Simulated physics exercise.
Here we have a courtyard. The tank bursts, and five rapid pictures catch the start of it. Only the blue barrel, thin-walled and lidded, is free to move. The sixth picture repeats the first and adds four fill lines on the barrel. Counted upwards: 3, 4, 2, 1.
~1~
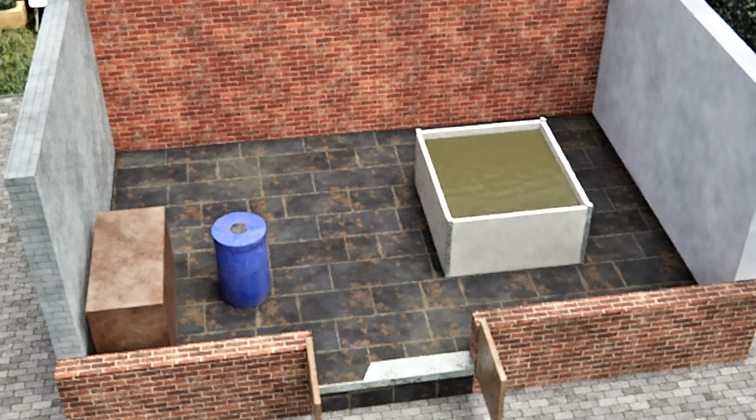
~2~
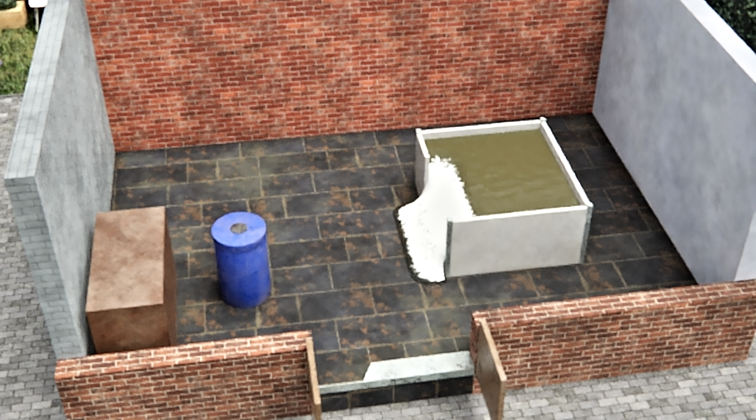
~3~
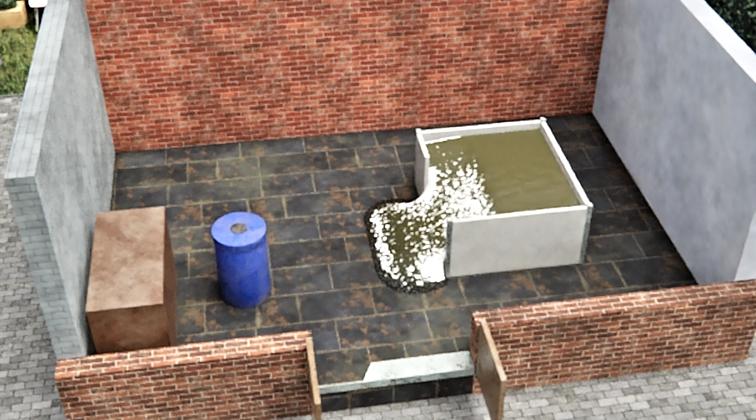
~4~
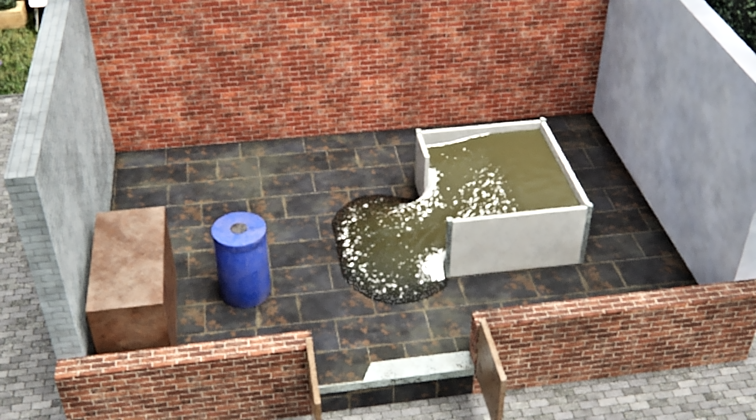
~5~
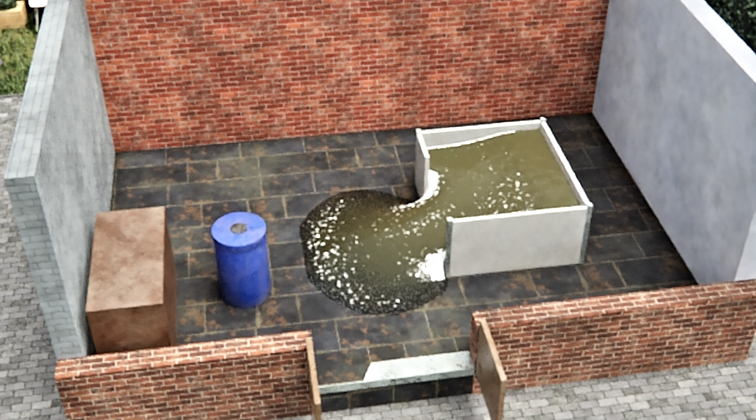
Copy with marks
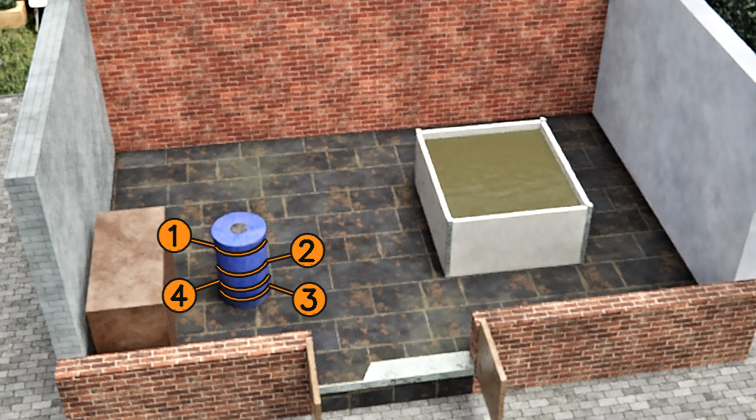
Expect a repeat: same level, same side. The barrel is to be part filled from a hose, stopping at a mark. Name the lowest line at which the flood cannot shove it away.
Mark 2 just does it.
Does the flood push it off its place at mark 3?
Yes, it does.
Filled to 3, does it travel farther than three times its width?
No.
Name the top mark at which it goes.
4.
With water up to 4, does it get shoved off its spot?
Yes.
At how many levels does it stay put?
Two.
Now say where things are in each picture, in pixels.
The first frame shows lid of the blue barrel at (238, 229); tank full, its middle at (499, 173); open gate at (392, 324).
In the second frame, 2 % of the ground under water, its edge towards the barrel at (419, 264).
In the third frame, 4 % of the ground under water, its edge towards the barrel at (384, 266).
In the fourth frame, 7 % of the ground under water, its edge towards the barrel at (349, 266).
The fifth frame shows lid of the blue barrel at (238, 229); 11 % of the ground under water, its edge towards the barrel at (314, 266).
In orange, 1 at (240, 254); 2 at (243, 275); 3 at (246, 299); 4 at (245, 289); from the bottom up 3, 4, 2, 1.
With 1, it does not move.
With 2, it does not move.
With 3, it is pushed about its own width away.
With 4, it is pushed about its own width away.
